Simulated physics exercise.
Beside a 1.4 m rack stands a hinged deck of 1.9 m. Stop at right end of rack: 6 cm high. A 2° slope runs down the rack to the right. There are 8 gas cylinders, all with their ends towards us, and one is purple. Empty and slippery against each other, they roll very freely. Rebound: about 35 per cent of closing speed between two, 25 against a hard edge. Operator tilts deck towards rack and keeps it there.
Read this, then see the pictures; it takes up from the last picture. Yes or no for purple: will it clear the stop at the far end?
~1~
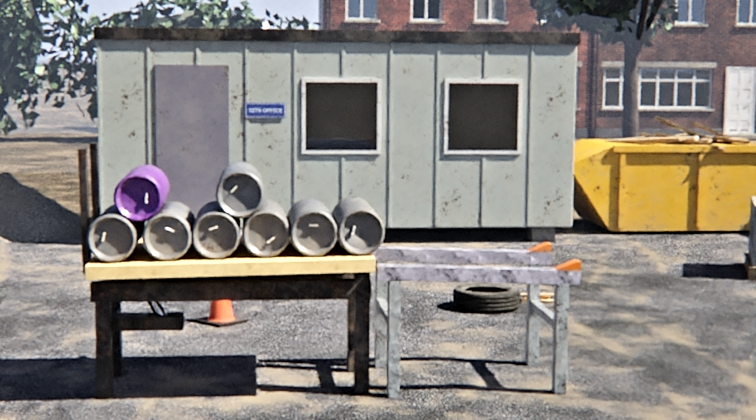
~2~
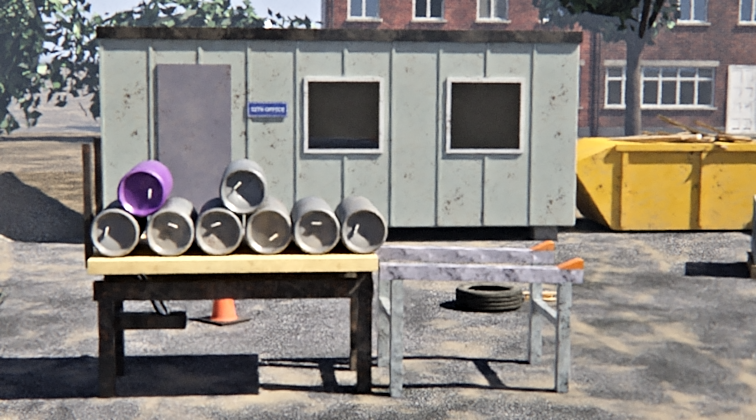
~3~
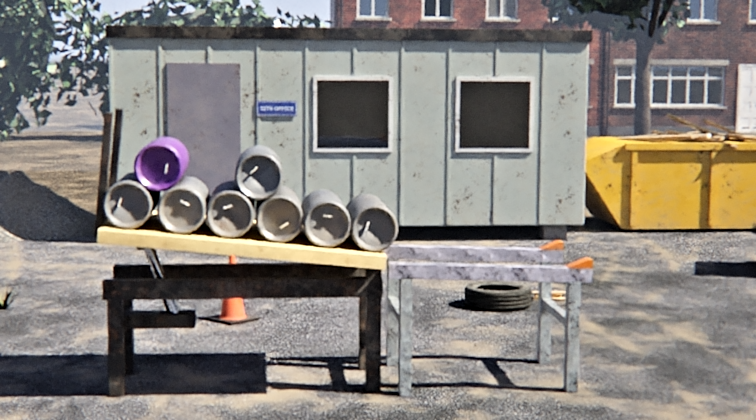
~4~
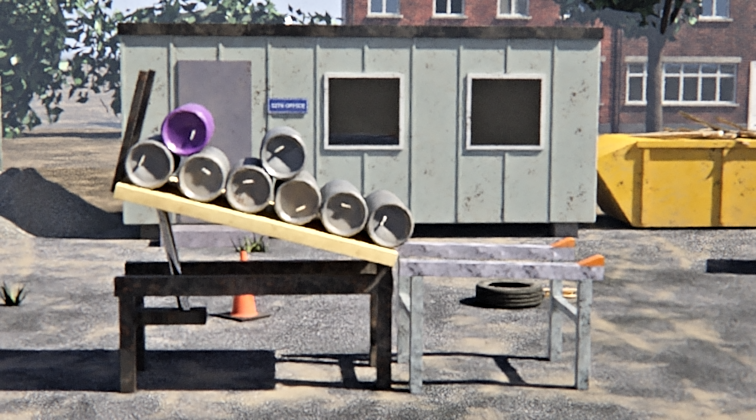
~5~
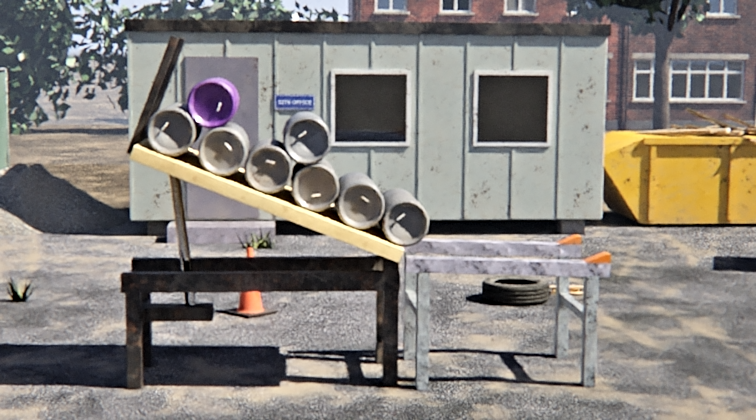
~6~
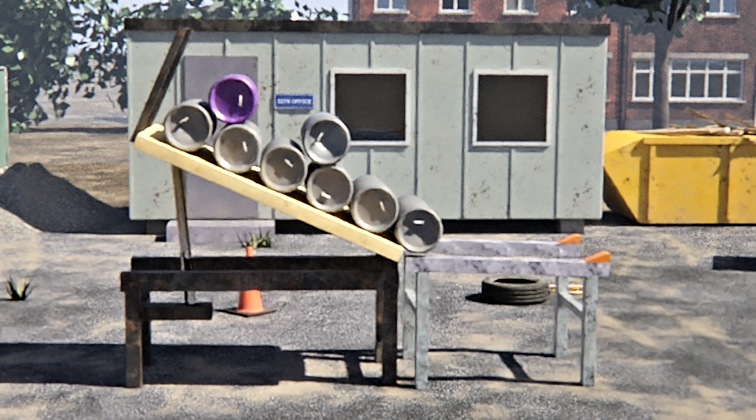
The purple cylinder gets past the stop.
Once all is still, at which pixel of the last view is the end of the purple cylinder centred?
(619, 364), roughly.
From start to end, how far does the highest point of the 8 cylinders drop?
Roughly 35 cm.
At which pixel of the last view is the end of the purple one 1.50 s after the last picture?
Its near end sits close to (558, 198).
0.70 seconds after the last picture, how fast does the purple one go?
The speed is close to 2.0 m/s.
Another 0.7 s on from the last picture, purple is up on others, 25 cm from the hinge, rolling right; 0 lost over the end.
Another 1.5 s on from the last picture, purple is up on others, 40 cm from the rack's far end, rolling right; 2 lost over the end.
Another 2.4 s on from the last picture, purple is beyond the stop and falling; 5 lost over the end.
In the end (5.1 s after the last picture), purple is over the stop, on the ground; 6 lost over the end.
